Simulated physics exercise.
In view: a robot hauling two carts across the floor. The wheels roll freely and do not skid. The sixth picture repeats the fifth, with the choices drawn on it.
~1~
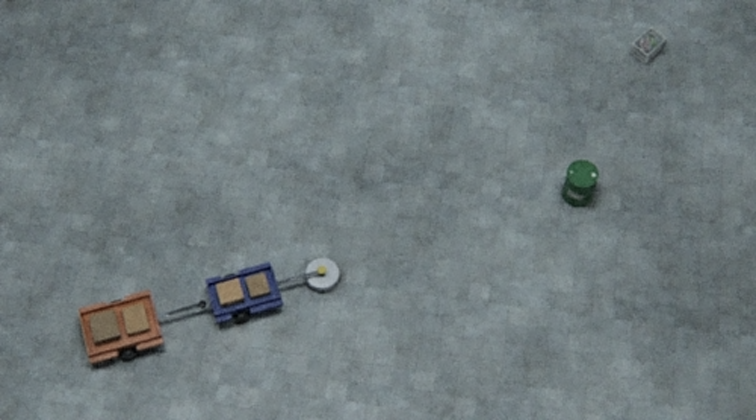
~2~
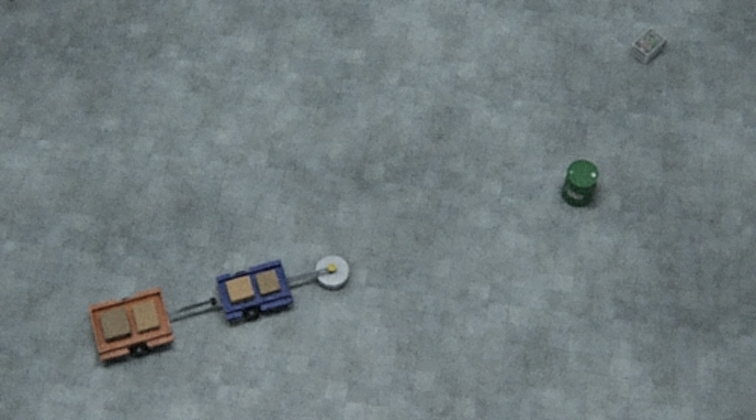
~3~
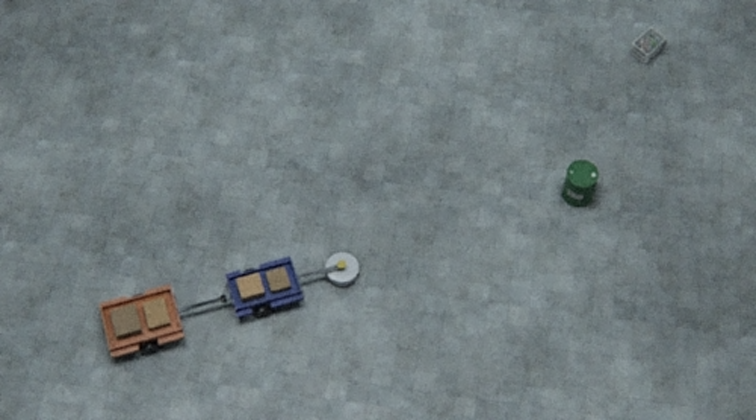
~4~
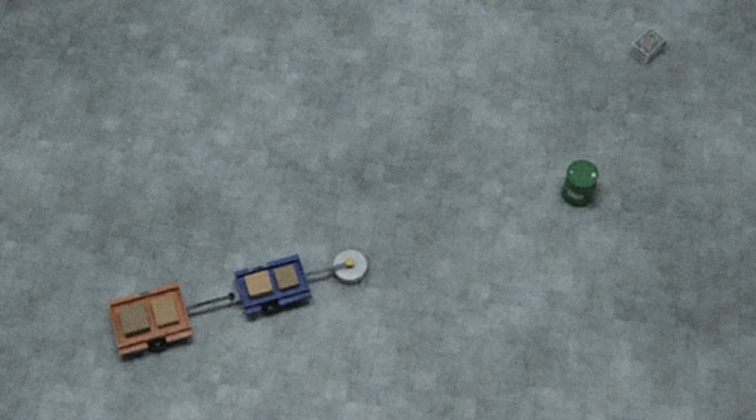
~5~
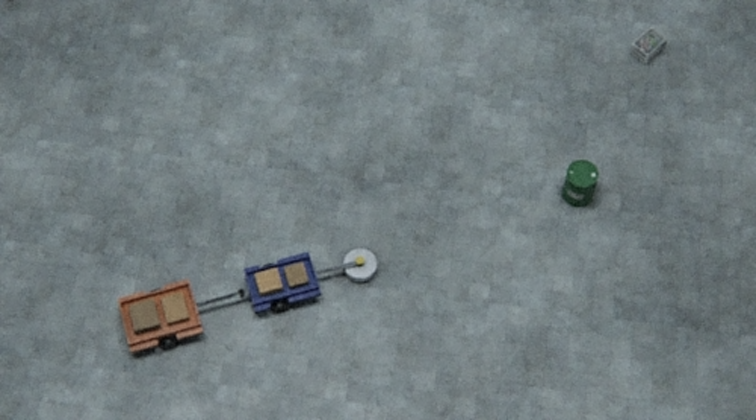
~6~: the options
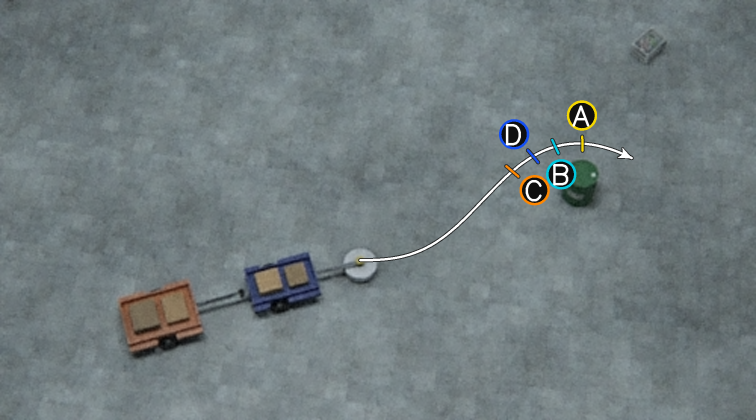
The clip opens on a mottled grey floor, where a small round white robot is hitched to a blue cart and an orange cart, both carrying brown boxes. The robot pulls them slowly a short way right and slightly upward, while the green drum and small grey object stay still.
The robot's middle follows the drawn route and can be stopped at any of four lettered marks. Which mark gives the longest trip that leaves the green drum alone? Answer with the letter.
The farthest safe stop is A.
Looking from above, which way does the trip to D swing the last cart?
Anticlockwise.
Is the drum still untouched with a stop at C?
For that mark, yes.
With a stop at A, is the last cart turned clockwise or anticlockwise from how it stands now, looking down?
Anticlockwise.
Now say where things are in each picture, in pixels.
In the first frame, orange cart (120, 326); green drum (578, 194); robot (322, 274).
In the second frame, robot (332, 271); blue cart (254, 289); orange cart (131, 323); green drum (578, 194).
In the third frame, robot (342, 268); blue cart (264, 286); orange cart (141, 320); green drum (578, 194).
In the fourth frame, robot (350, 266); blue cart (272, 284); orange cart (150, 318); green drum (578, 194).
In the fifth frame, robot (360, 264); blue cart (282, 281); orange cart (160, 315); green drum (578, 194).
On the marked copy, A at (582, 144); B at (555, 147); C at (512, 171); D at (533, 156); the route from (360, 260) via (494, 189) to (632, 158).
Following A. Soon after the start, robot (450, 236), last cart (256, 290).
Later, robot (512, 176), last cart (346, 265).
In the end, robot (581, 148), last cart (416, 230); nothing has been touched.
As for the rest, B is safe but short; C is safe but short; D is safe but short.
